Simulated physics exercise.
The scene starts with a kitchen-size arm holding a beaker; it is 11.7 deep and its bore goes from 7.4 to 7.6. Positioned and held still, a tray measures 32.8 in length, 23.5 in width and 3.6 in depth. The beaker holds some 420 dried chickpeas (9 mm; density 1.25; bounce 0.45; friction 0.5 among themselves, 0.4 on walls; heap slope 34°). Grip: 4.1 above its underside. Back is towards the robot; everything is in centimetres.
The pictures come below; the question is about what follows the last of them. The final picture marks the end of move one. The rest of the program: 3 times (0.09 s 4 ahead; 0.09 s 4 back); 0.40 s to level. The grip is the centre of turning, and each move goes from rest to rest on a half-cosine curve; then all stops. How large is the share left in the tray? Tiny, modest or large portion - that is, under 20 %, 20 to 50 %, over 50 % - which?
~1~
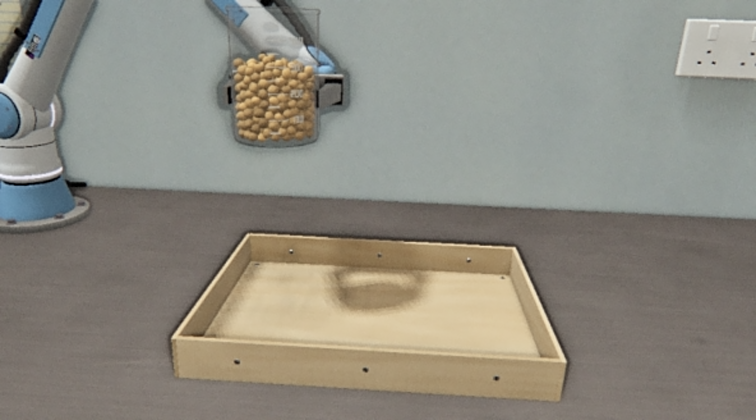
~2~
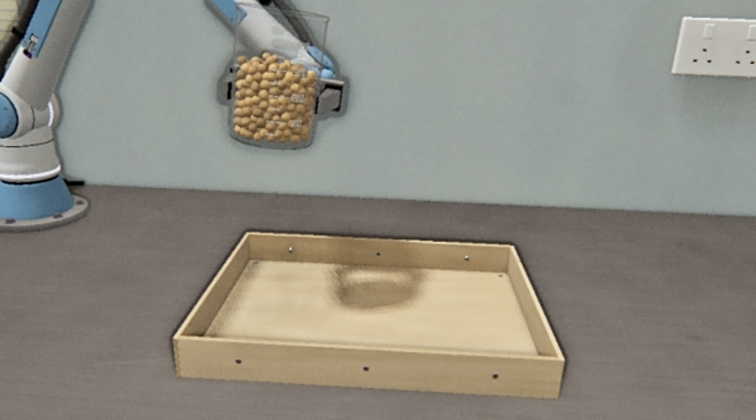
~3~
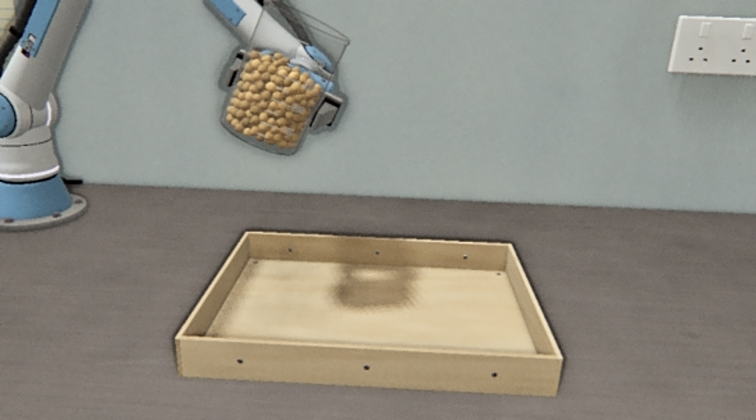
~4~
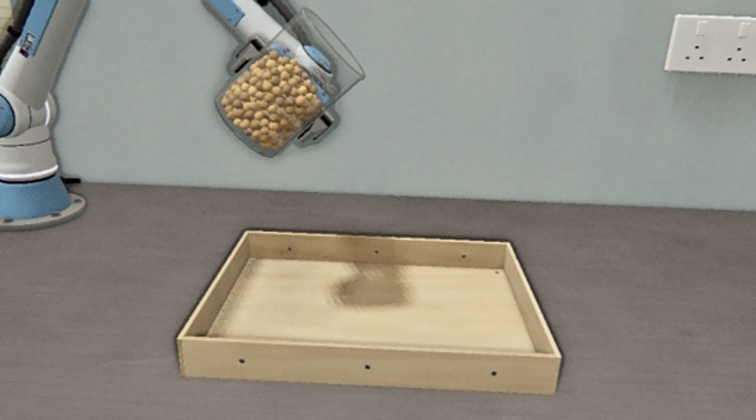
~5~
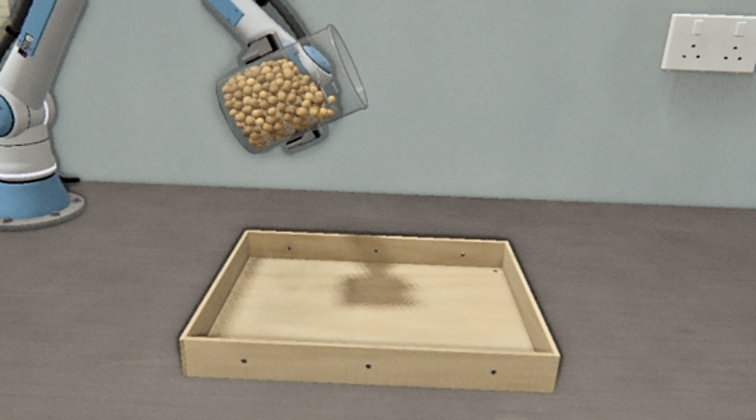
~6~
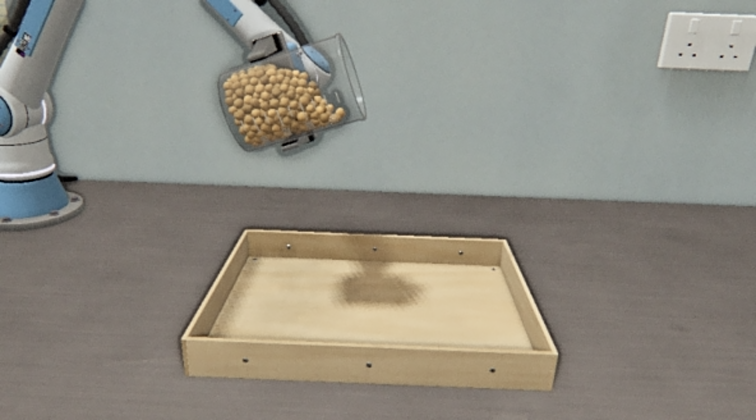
A modest portion.
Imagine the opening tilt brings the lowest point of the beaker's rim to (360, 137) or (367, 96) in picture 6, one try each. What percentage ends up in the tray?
I'd put them at some 70 and 10 in a hundred.
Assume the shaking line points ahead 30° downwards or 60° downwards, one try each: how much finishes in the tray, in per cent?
First try about 15 %, second try about 10 %.
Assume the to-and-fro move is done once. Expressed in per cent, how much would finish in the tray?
Probably about 25 in a hundred.
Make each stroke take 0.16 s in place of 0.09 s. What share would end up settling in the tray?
It would come to around 10 %.
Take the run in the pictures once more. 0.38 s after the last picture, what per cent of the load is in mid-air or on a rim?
Roughly 10 per cent.
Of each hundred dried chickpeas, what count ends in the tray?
Some 35 percent.
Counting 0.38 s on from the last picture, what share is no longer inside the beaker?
Roughly 25 percent up to then.
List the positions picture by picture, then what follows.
The first picture shows beaker middle at (275, 77), level; upper third of the load around (274, 76), from x 240 to 310, top at y 60; 425 in the beaker.
The second picture shows beaker middle at (277, 78), tilted 7° forward; upper third of the load around (274, 77), from x 240 to 310, top at y 60.
The third picture shows beaker middle at (283, 81), tilted 25° forward; upper third of the load around (275, 79), from x 230 to 315, top at y 55.
The fourth picture shows beaker middle at (289, 87), tilted 46° forward; upper third of the load around (274, 80), from x 225 to 320, top at y 55.
The fifth picture shows beaker middle at (292, 93), tilted 64° forward; upper third of the load around (273, 84), from x 225 to 330, top at y 65.
The sixth picture shows beaker middle at (293, 96), tilted 71° forward; upper third of the load around (269, 85), from x 230 to 340, top at y 70; 425 in the beaker.
Then, 0.38 s after the last picture, tilted 71° forward, highest piece 26 above the table; 315 in the beaker, 68 in the tray, 42 in flight or on a rim.
Then, 0.75 s after the last picture, tilted 32° forward, highest piece 28 above the table; 259 in the beaker, 152 in the tray, 6 on the table or floor, 8 in flight or on a rim.
Then, 1.14 s after the last picture, level, highest piece 25 above the table; 259 in the beaker, 157 in the tray, 9 on the table or floor.
Then, 2.19 s after the last picture, level, highest piece 25 above the table; 259 in the beaker, 157 in the tray, 9 on the table or floor.
Final count, 259 in the beaker, 157 in the tray, 9 on the table or floor. That is 37 % in the tray.
